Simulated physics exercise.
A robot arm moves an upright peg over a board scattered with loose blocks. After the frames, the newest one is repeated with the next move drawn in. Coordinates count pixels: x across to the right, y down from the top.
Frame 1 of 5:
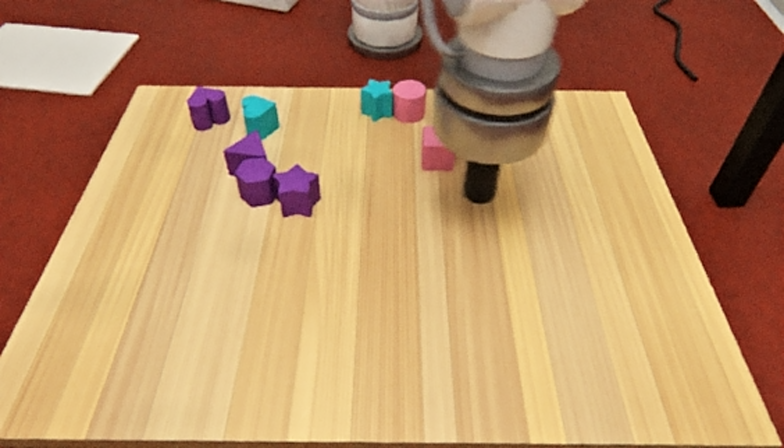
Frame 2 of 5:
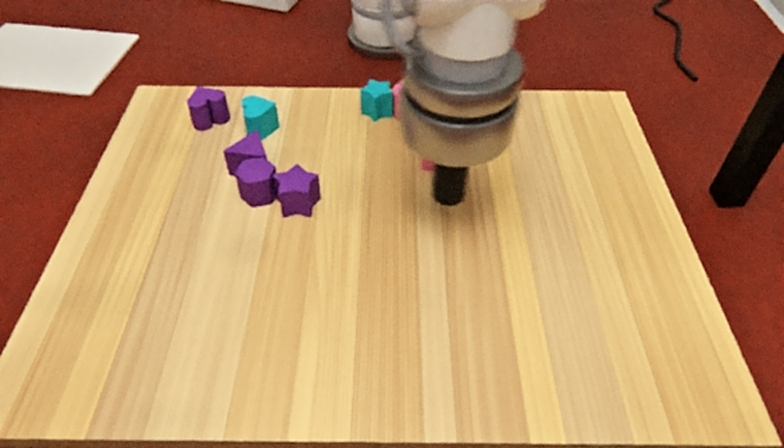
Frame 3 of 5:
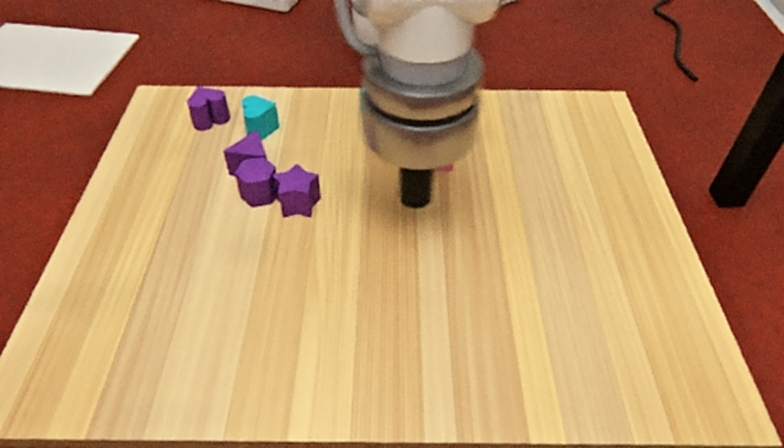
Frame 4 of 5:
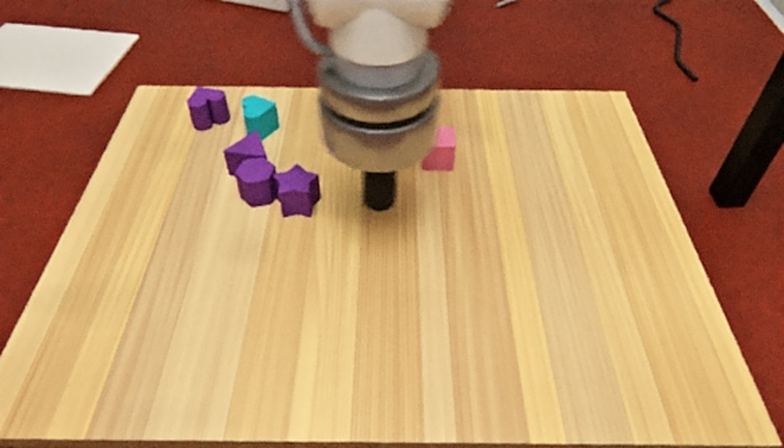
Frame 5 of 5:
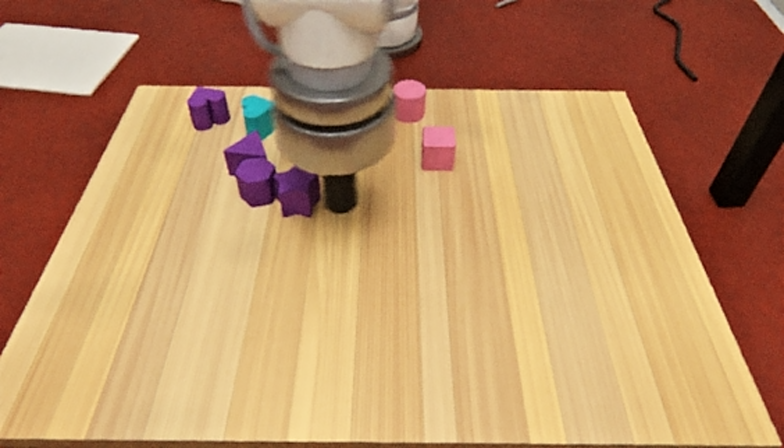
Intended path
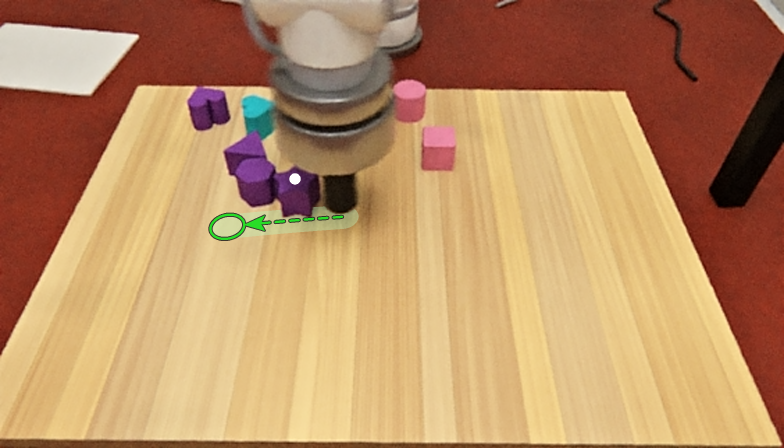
Robot arm sliding its black peg steadily leftward over a wooden board toward purple blocks, while the scattered blocks stay still.
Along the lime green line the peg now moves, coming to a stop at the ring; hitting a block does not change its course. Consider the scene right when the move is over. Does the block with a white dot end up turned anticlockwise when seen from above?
No, that is not how it ends up.
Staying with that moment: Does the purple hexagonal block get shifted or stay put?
The purple hexagonal block will be pushed away from where it stands.
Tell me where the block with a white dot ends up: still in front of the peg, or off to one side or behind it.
Gone from the front.
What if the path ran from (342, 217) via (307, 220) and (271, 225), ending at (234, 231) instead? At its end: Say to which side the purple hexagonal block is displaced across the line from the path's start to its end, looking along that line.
Seen from start to end, it moves right.
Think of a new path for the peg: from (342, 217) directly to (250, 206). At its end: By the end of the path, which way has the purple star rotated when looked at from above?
Short answer: Clockwise.
Drawn move, from (342, 217) to (227, 227); the dot is on the purple star.
What follows on the original path. One third of the way, peg at (302, 206); purple hexagonal block at (251, 168), turned 10° anticlockwise; purple star at (283, 176), turned 35° clockwise.
Two thirds of the way, peg at (262, 209); purple triangular block at (247, 141); purple hexagonal block at (235, 160), turned 30° anticlockwise; purple star at (266, 175), turned 75° clockwise.
At the end, peg at (223, 212); purple triangular block at (247, 140); purple hexagonal block at (234, 159), turned 30° anticlockwise; purple star at (265, 175), turned 80° clockwise.
